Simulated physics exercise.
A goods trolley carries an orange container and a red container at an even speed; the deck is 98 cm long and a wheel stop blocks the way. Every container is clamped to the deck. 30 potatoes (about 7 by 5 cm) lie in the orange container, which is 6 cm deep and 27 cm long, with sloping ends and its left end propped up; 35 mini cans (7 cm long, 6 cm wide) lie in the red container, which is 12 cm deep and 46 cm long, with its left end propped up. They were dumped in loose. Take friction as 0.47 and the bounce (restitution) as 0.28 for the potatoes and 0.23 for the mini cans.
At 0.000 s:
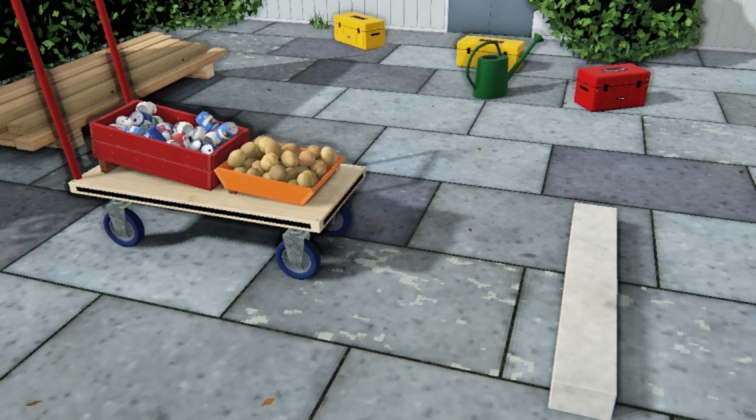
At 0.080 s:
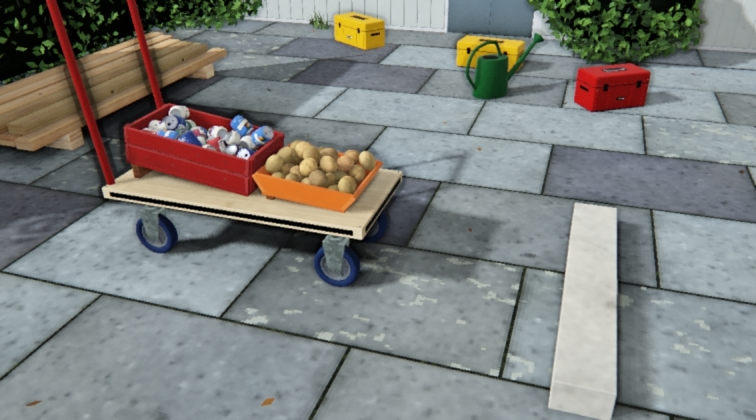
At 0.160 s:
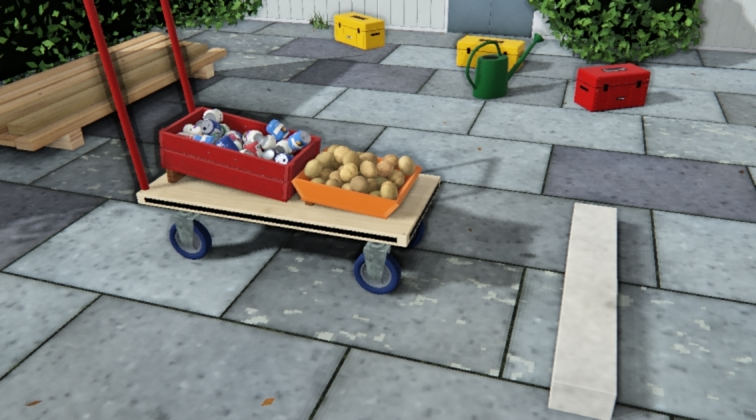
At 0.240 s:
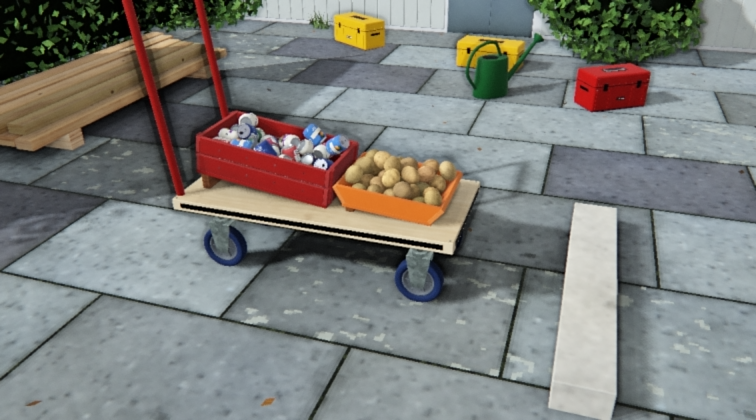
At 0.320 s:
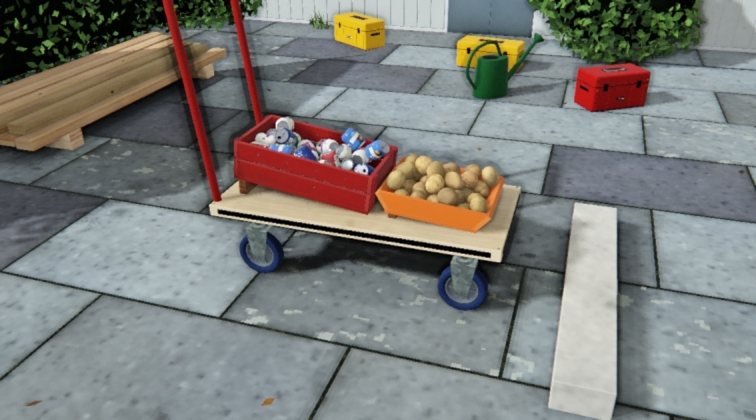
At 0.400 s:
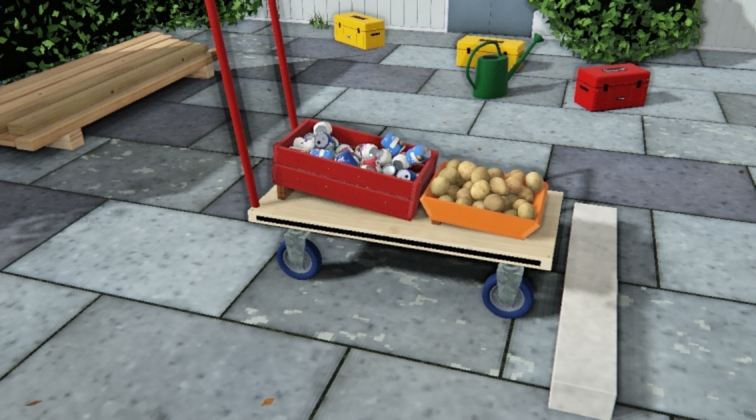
At the start, a flat trolley with red handle posts stands at the left on grey paving, carrying a red container of small cans and an orange container of round, brownish items. It rolls steadily rightward, its load staying in place, until its front edge is close to the pale wheel stop.
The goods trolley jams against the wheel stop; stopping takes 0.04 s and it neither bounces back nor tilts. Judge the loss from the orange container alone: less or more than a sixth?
The orange container loses more than one in six of its potatoes.
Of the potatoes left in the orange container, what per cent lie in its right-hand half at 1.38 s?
Some 80 per cent.
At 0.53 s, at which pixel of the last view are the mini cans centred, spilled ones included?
Near (397, 167).
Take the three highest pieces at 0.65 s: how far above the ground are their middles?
Roughly 48 cm.
After 0.43 s, the wheels strike.
After 0.53 s, orange container 27 in, 3 out and red container 35 in, 0 out.
After 0.65 s, orange container 23 in, 7 out and red container 35 in, 0 out.
After 0.88 s, orange container 21 in, 9 out and red container 33 in, 2 out.
Final count (at 1.38 s), orange container 21 in, 9 out and red container 32 in, 3 out. Asked share, 9 of 30, 30 per cent.
